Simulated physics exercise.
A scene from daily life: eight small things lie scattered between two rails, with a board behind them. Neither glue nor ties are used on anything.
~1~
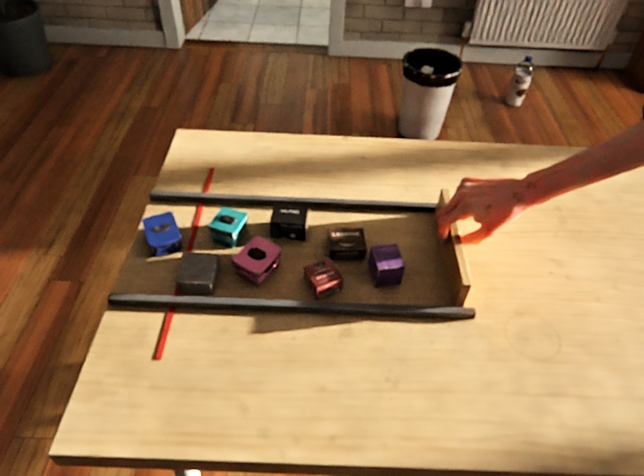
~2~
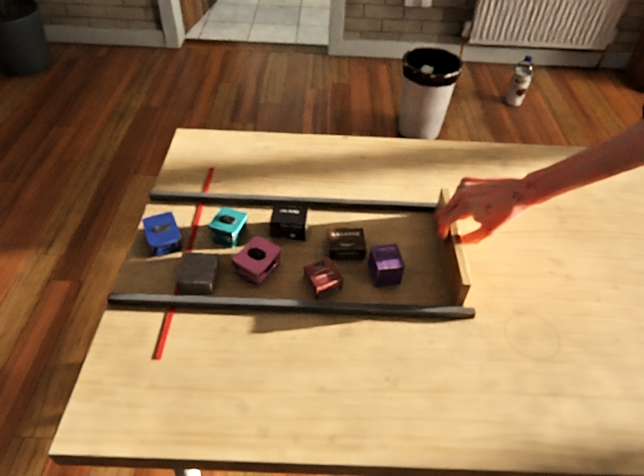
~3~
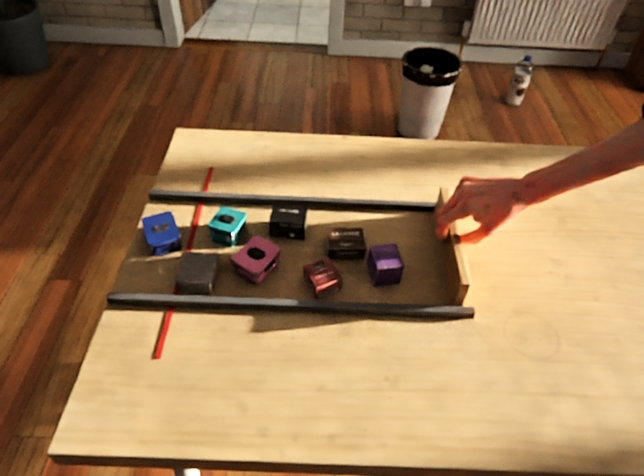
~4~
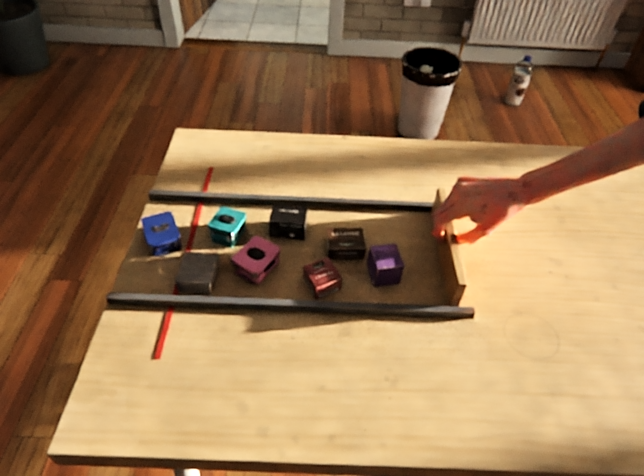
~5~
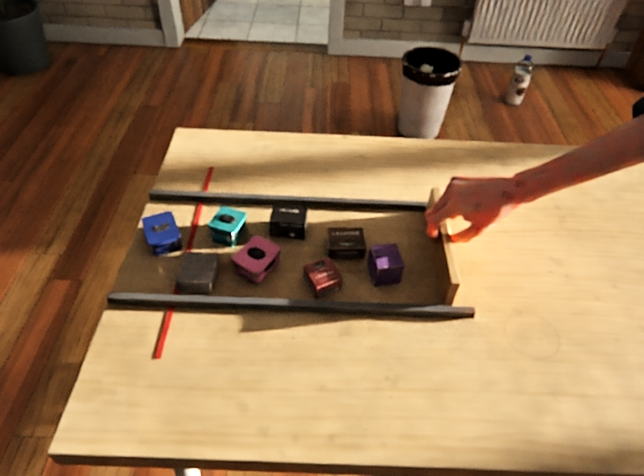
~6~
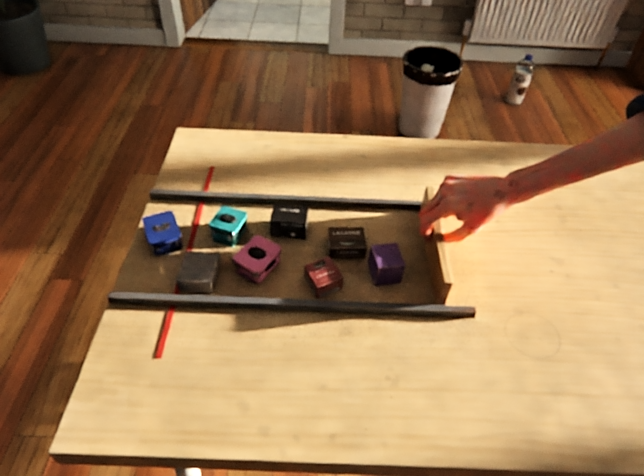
On a wooden table in a room with a plank floor, a hand slid an upright board slightly left between two dark rails, while the eight small boxes scattered in front of it stayed still.
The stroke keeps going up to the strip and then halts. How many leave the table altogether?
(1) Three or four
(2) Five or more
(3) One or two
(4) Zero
3, one or two.
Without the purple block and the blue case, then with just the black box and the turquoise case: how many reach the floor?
Result: 1, then 1.
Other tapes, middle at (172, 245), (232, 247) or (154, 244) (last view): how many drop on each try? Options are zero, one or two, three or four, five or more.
Tape by tape, the falls would be: 3 or 4, then not one, then either three or four.
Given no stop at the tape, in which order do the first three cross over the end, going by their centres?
Ranked earliest first, the blue case comes before the grey block, which comes before the turquoise case.
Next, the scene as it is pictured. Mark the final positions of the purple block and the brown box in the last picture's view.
The purple block ends at (171, 251) and the brown box at (174, 229).
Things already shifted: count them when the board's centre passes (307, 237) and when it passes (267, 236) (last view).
The counts are 6 and 7.
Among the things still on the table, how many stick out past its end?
2 is the number.
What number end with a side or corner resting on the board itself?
The count in contact is 4.
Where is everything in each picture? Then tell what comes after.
The first picture shows blue case (163, 235); grey block (199, 273); turquoise case (229, 227); board (451, 245); tape (190, 247).
The second picture shows grey block (199, 273); brown box (346, 244).
The third picture shows turquoise case (228, 227); red box (322, 278).
The fourth picture shows blue case (162, 234); board (447, 244).
The fifth picture shows grey block (199, 272); purple block (385, 265).
The sixth picture shows blue case (163, 234); grey block (200, 272); turquoise case (229, 226); board (435, 243); tape (190, 245).
A little later, none off yet; blue case at rest near (163, 234); grey block at rest near (200, 272); turquoise case at rest near (229, 226).
Next, none off yet; blue case at rest near (163, 234); grey block shifted a little near (176, 273); turquoise case shifted about its own width near (210, 225).
When it is over, the number that fall off is one or two; down, grey block and blue case.
